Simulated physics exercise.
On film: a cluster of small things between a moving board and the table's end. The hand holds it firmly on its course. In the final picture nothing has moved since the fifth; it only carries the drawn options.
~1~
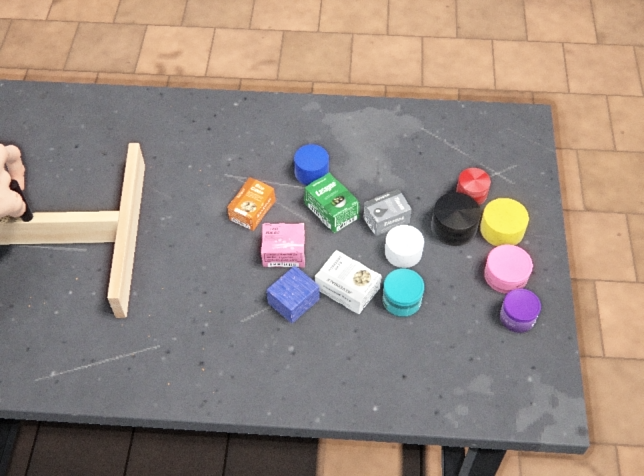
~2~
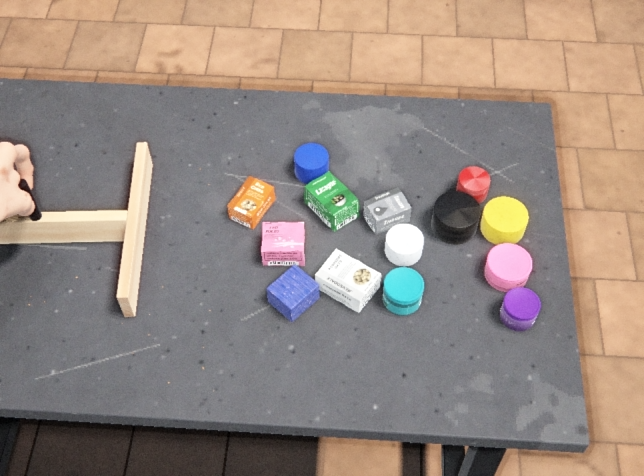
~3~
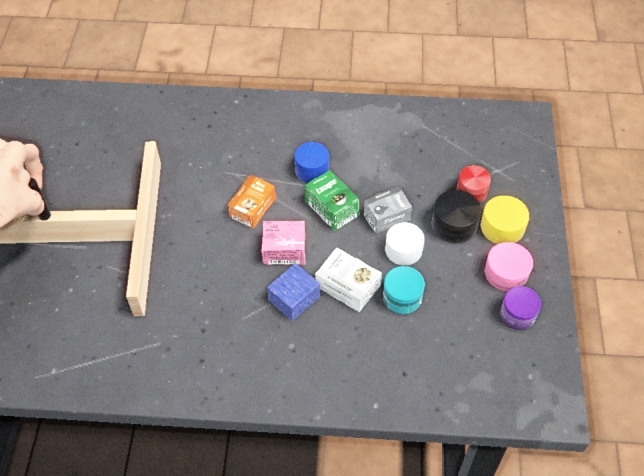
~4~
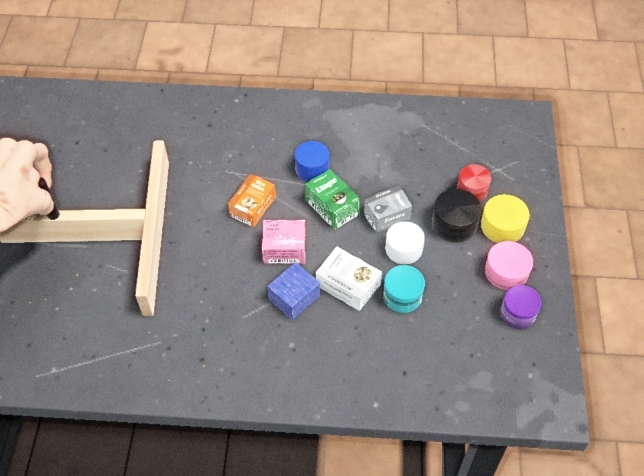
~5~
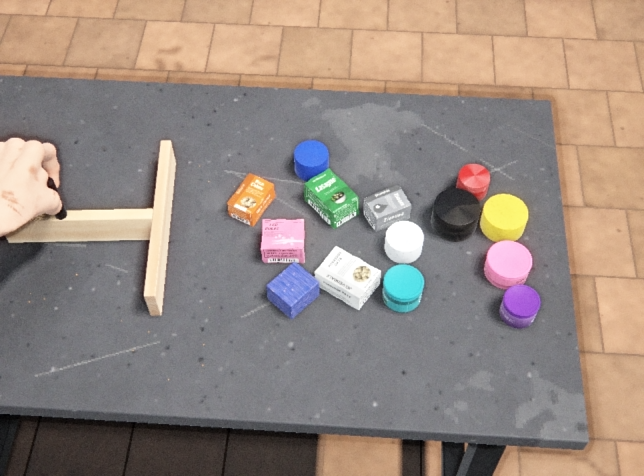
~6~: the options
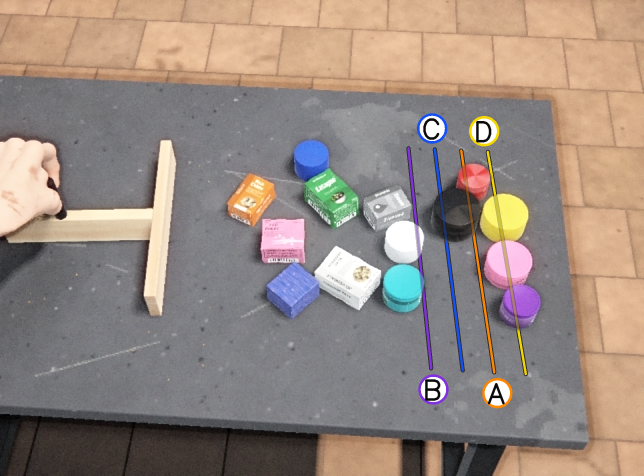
On a dark, scuffed table above a tiled floor, a hand at the left grips a T-shaped wooden pusher, facing a cluster of small coloured boxes and round tubs. The hand slides the pusher slowly a short way right, narrowing the gap, while the boxes and tubs stay still, untouched.
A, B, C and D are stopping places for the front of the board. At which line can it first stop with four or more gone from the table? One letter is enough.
D.
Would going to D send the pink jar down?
Yes.
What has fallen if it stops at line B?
The yellow pot goes over.
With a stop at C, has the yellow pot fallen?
Yes.
On the marked copy, A at (476, 252); B at (419, 249); C at (448, 250); D at (505, 253).
Taking D. A third of the way, board (281, 220); blue block (314, 291); white box (352, 275).
Two thirds of the way, board (407, 226); yellow pot (581, 227); black tin (535, 210).
When it is over, board (507, 231); white pot over the edge; grey box over the edge; five fallen.
As for the rest, A drops only three; B drops only one; C drops only two.
